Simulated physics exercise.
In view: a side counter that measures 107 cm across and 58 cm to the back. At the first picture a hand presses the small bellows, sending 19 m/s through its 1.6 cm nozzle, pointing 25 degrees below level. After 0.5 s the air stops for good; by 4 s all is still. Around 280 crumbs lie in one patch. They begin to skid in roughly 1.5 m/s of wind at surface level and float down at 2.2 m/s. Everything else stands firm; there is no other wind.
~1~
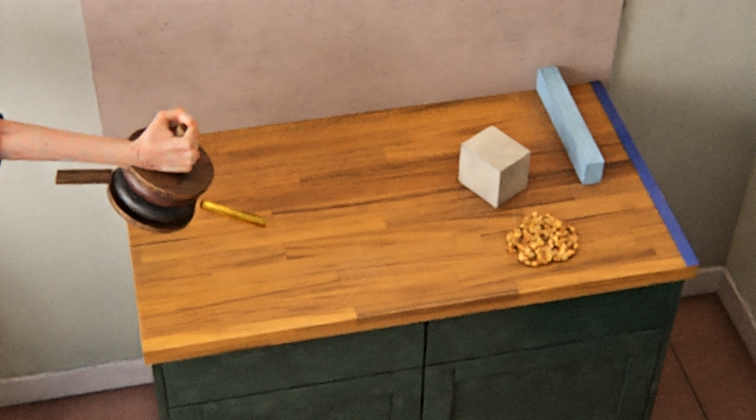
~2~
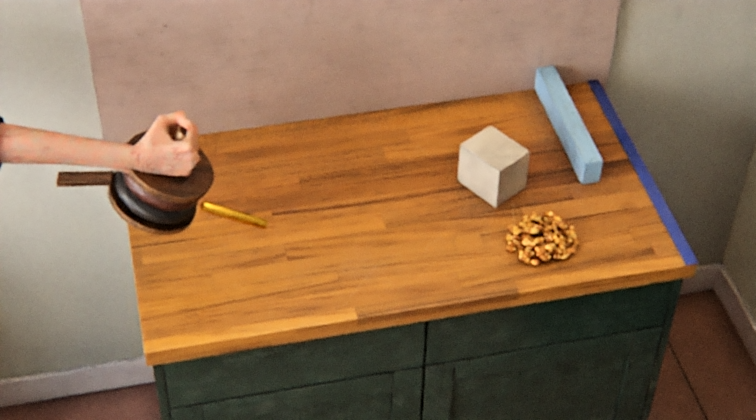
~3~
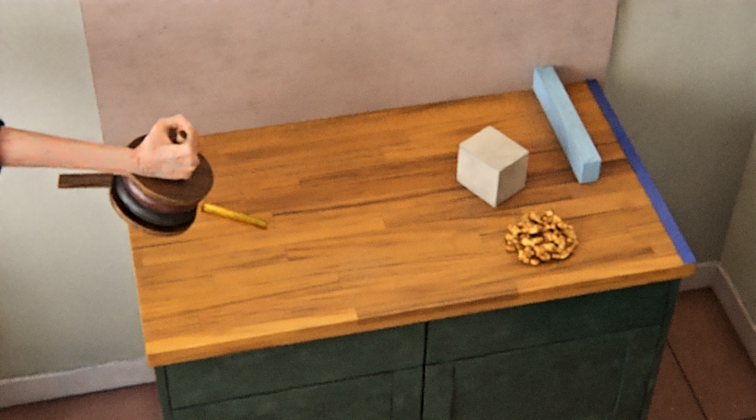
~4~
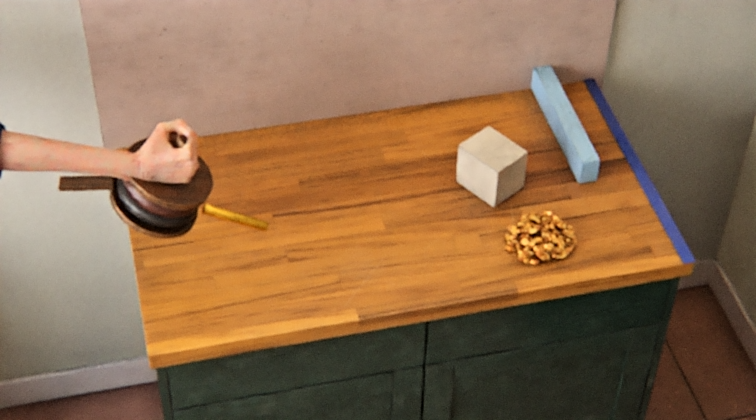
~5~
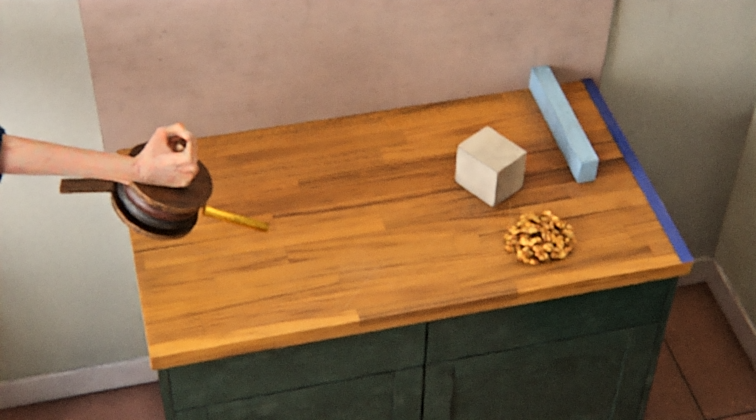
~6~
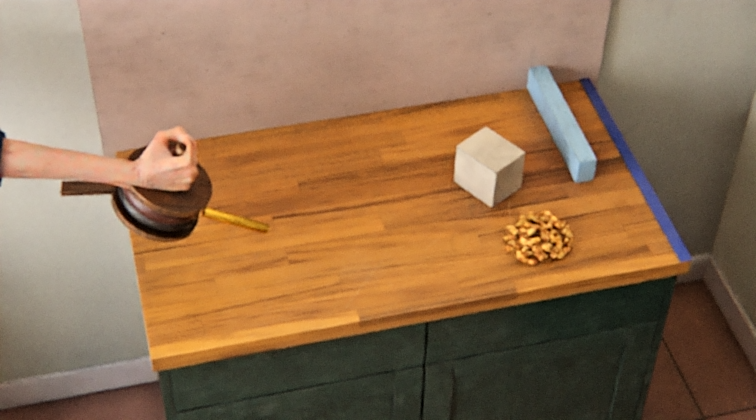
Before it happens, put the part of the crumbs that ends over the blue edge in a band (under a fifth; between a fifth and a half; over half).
Of the crumbs, more than half end over the blue edge.
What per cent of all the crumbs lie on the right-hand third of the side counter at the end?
Near 1 %.
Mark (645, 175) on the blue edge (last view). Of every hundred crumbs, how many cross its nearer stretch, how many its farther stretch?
About 80 % nearer and 0 % farther.
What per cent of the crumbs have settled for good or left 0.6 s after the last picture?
About 50 %.
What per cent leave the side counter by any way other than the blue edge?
About 20 %.
Then, 0.6 s after the last picture, 1 % are still on the top, 78 % are over the blue edge.
Then, 1.0 s after the last picture, 1 % are still on the top, 78 % are over the blue edge.
Then, 2.0 s after the last picture, 1 % are still on the top, 78 % are over the blue edge.
Then, 3.8 s after the last picture, at the end, 78 % are over the blue edge.
